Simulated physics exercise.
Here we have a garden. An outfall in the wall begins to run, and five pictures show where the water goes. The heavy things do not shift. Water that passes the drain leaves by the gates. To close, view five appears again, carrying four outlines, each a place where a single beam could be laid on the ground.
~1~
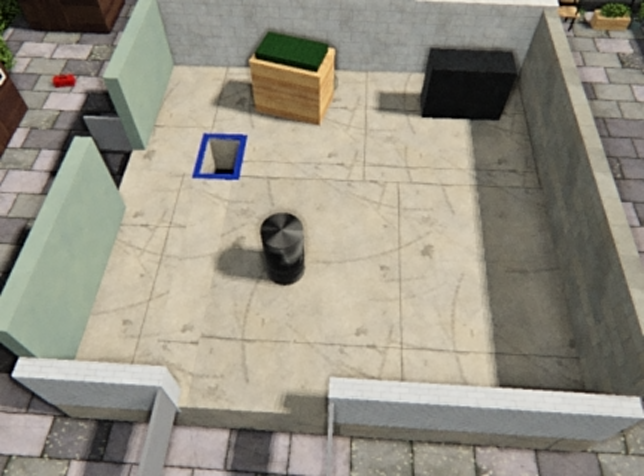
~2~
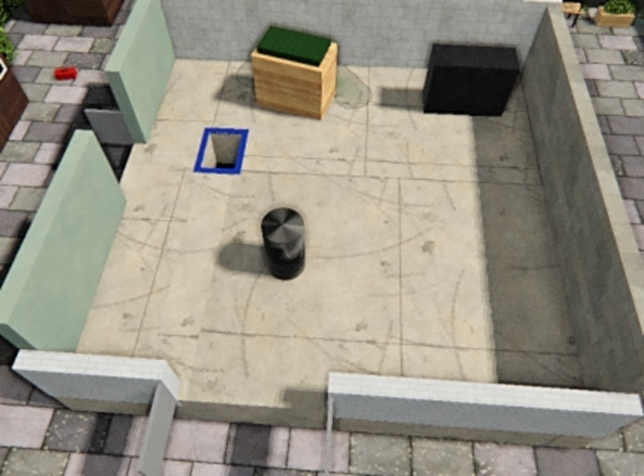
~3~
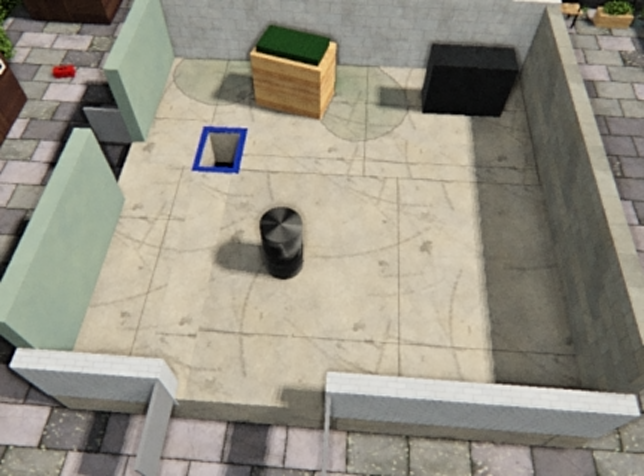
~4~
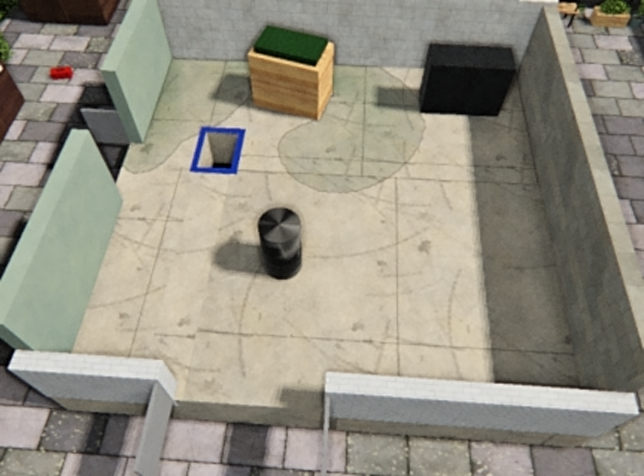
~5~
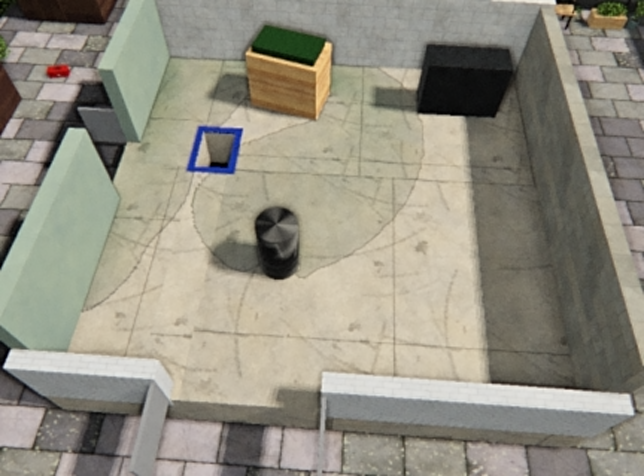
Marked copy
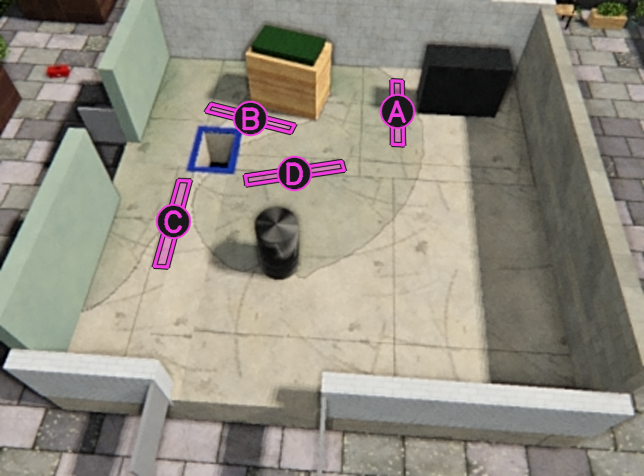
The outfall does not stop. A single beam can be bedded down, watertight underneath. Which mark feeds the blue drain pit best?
I would pick position D.
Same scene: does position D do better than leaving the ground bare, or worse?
Position D is better.
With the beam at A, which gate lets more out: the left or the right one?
More leaves on the right.
On the marked copy, A from (397, 144) to (397, 81); B from (208, 107) to (292, 128); C from (160, 266) to (184, 180); D from (246, 180) to (342, 165).
Choosing A, about 4 % of the stream runs into the blue drain pit, about 93 % out by the gates.
Choosing B, about 3 % of the stream runs into the blue drain pit, about 94 % out by the gates.
Choosing C, about 3 % of the stream runs into the blue drain pit, about 94 % out by the gates.
Choosing D, about 13 % of the stream runs into the blue drain pit, about 82 % out by the gates.
